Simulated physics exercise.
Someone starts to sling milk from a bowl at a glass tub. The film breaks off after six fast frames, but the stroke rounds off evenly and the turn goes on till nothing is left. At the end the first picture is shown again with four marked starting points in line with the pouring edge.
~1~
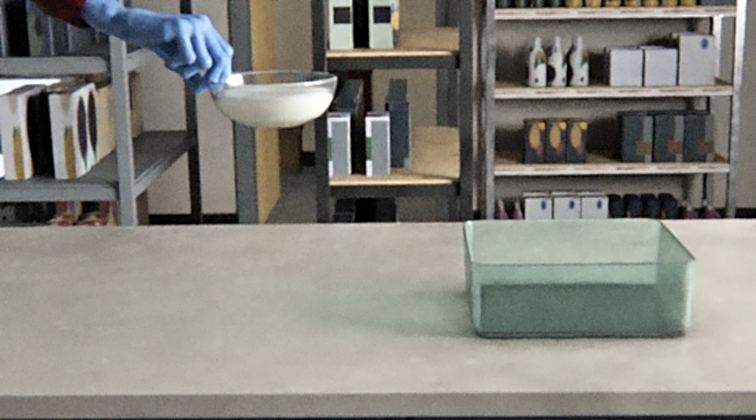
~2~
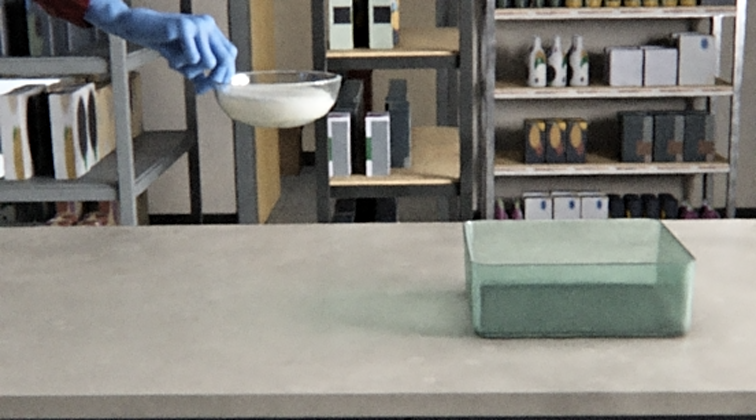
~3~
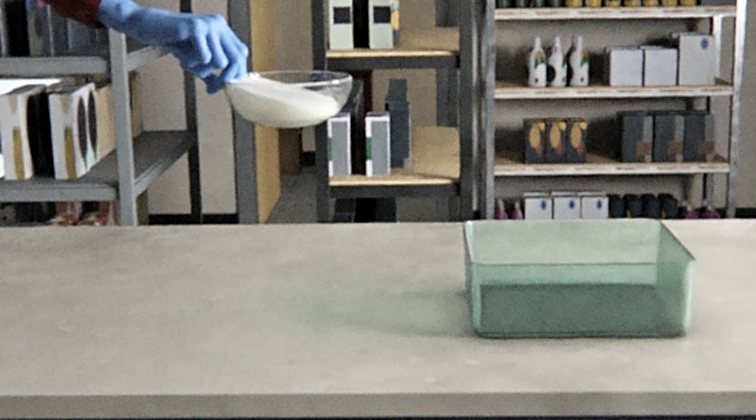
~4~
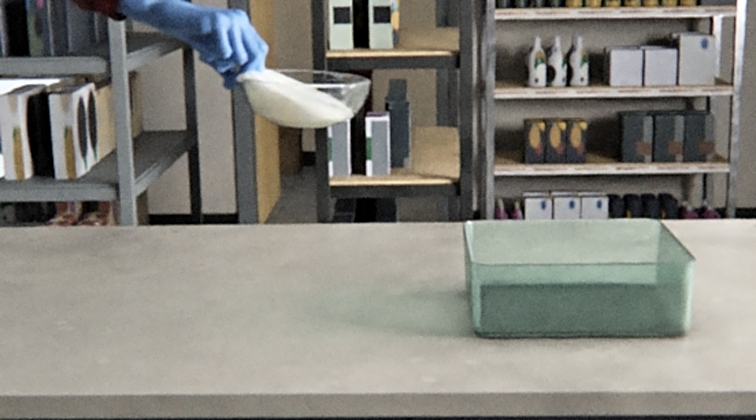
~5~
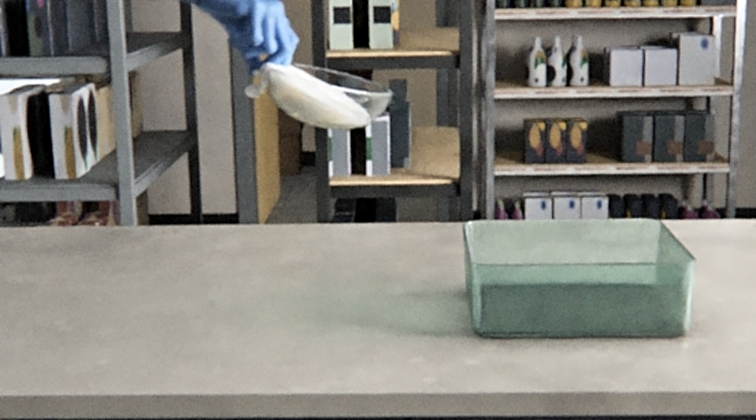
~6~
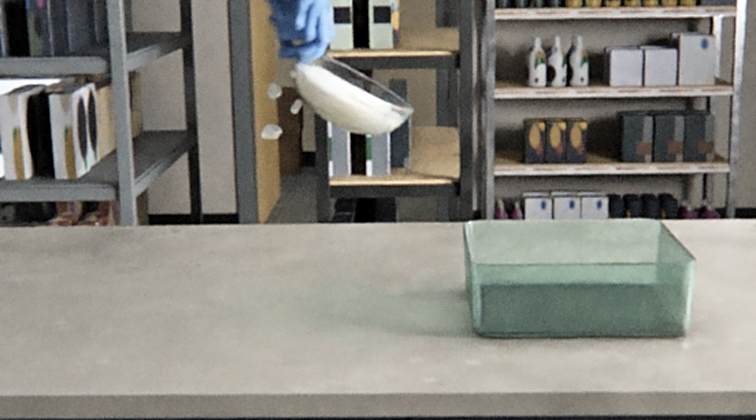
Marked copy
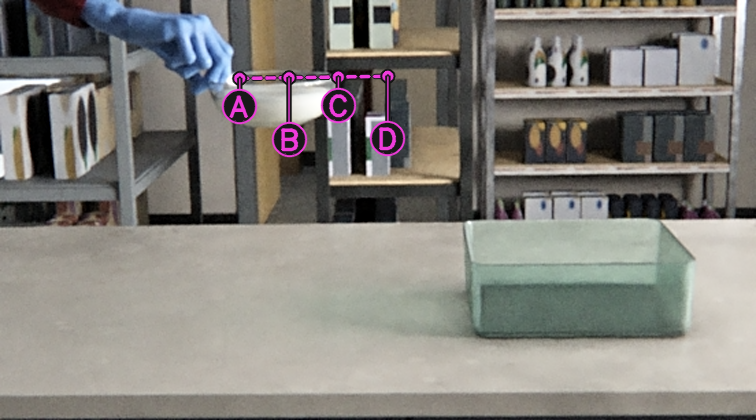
A blue-gloved hand with a dark red sleeve holds a clear glass bowl of white milk at upper left, carries it rightward and tips it rightward, while milk slops over the hand-side rim and breaks into drops. Below, a pale green glass tub with green liquid sits on the right of a grey counter. A still camera faces the counter, with stocked shelves behind.
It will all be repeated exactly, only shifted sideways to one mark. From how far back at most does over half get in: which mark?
The limit is B.
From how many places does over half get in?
Three.
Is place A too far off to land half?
Yes, that goes wrong.
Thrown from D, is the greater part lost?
No, that is safe.
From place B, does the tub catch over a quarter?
Yes, it does.
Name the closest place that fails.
A.
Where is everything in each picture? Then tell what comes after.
The first frame shows upright, lip at (334, 77); tub from (473, 335) to (690, 334); nothing has left yet.
The second frame shows upright, lip at (338, 77); nothing has left yet.
The third frame shows upright, lip at (349, 76); nothing has left yet.
The fourth frame shows tipped about 4°, lip at (367, 80); milk is over the rim, down to (242, 77).
The fifth frame shows tipped about 14°, lip at (390, 91); milk is over the rim, down to (259, 93).
The sixth frame shows tipped about 29°, lip at (411, 108); milk is over the rim, down to (266, 136).
On the marked copy, A at (239, 78); B at (289, 77); C at (338, 77); D at (387, 76).
Choosing A, about 24 % lands in the tub, 69 % falls short and 7 % goes beside or beyond.
Choosing B, about 65 % lands in the tub, 21 % falls short and 14 % goes beside or beyond.
Choosing C, about 71 % lands in the tub, 9 % falls short and 20 % goes beside or beyond.
Choosing D, about 79 % lands in the tub, 14 % falls short and 7 % goes beside or beyond.
